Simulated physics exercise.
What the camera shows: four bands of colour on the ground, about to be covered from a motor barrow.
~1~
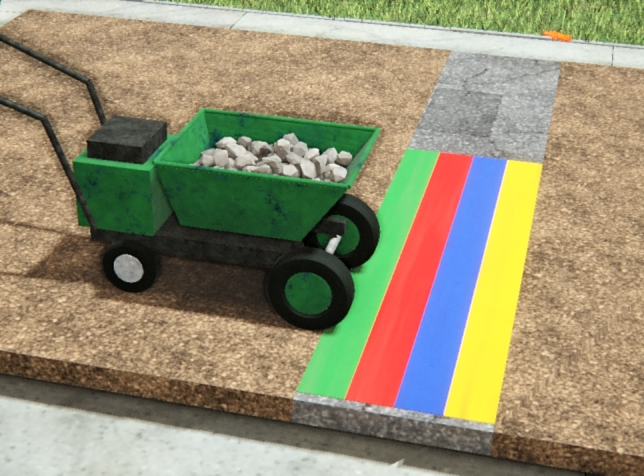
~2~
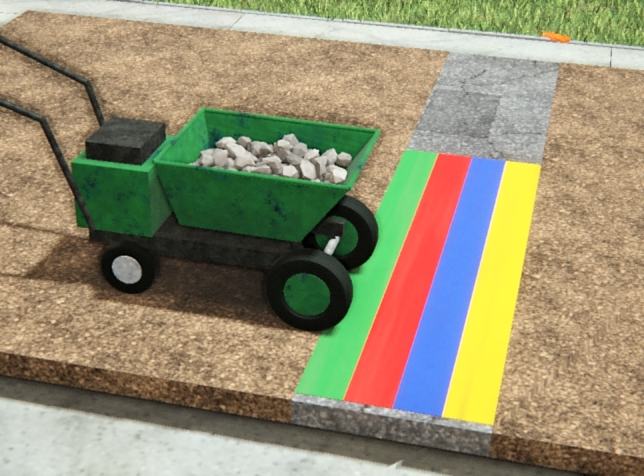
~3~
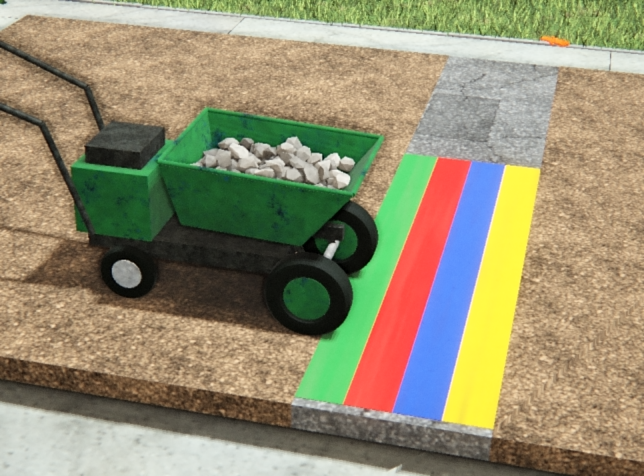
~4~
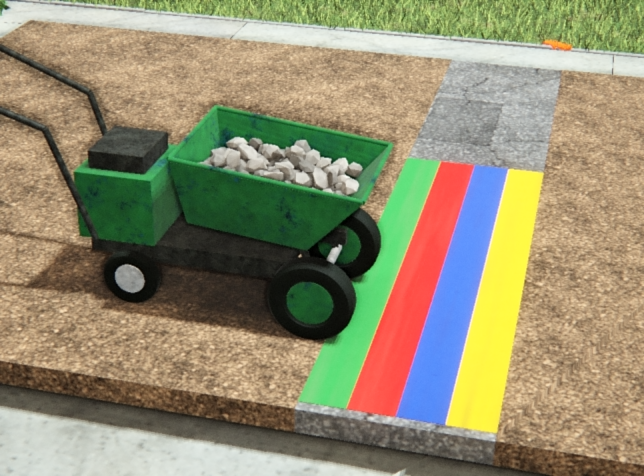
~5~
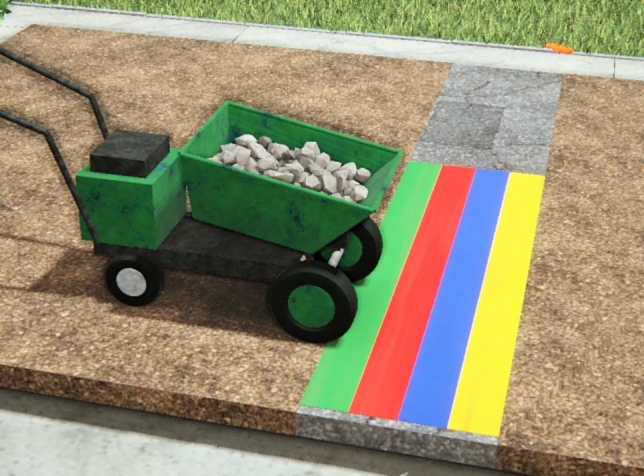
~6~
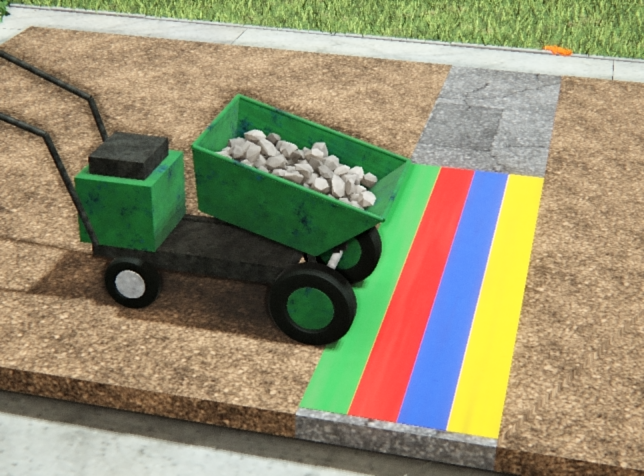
A green motor barrow loaded with grey broken stones stands on a brown, coarse-textured slab outdoors, seen from above and to one side, with grass beyond a pale kerb. To its right, green, red, blue and yellow strips lie side by side across a grey band. The barrow's wheels stay in place while its skip slowly tilts forward to the right, its lip lowering and rear rising, as the view shifts very slightly.
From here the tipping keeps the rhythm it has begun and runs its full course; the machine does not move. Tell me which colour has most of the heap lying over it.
Most of the heap lies over yellow.
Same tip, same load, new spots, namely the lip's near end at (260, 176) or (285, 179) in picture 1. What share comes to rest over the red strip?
First position: Some 30 percent; second position: Some 30 percent.
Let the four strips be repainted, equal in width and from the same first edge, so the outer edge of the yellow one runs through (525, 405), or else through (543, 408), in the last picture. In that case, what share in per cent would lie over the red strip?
Roughly 0 % and 0 %.
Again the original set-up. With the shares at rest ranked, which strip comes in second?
It's blue next.
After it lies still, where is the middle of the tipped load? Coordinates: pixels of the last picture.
About (494, 326).
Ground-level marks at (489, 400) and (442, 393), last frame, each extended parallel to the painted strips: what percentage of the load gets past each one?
I reckon some 30 per cent and some 70 per cent.
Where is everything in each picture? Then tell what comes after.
The first picture shows lip of the skip near (348, 187), level; top of the load near (263, 169), broken stones; green strip near (336, 357); red strip near (383, 365); blue strip near (430, 372); yellow strip near (478, 379).
The second picture shows lip of the skip near (348, 189), level; top of the load near (263, 169).
The third picture shows lip of the skip near (353, 195), tipped barely; top of the load near (266, 172).
The fourth picture shows lip of the skip near (363, 203), tipped a little; top of the load near (272, 171).
The fifth picture shows lip of the skip near (373, 211), tipped a little; top of the load near (251, 166).
The sixth picture shows lip of the skip near (383, 220), tipped clearly; top of the load near (260, 162); green strip near (339, 372); red strip near (385, 380); blue strip near (432, 387); yellow strip near (480, 394).
Shortly afterwards, skip tipped steeply; the whole lot in the skip.
Next, skip tipped right over; the bulk in the skip; a little over the blue strip; a little over the yellow strip; only a few falling; only a few off the paint.
Some moments later, skip tipped right over; near a quarter in the skip; near a quarter over the blue strip; near a third over the yellow strip; near a quarter off the paint.
In the end, skip tipped right over; near a quarter in the skip; none at all over the green strip; none at all over the red strip; near a quarter over the blue strip; near a third over the yellow strip; near a quarter off the paint.
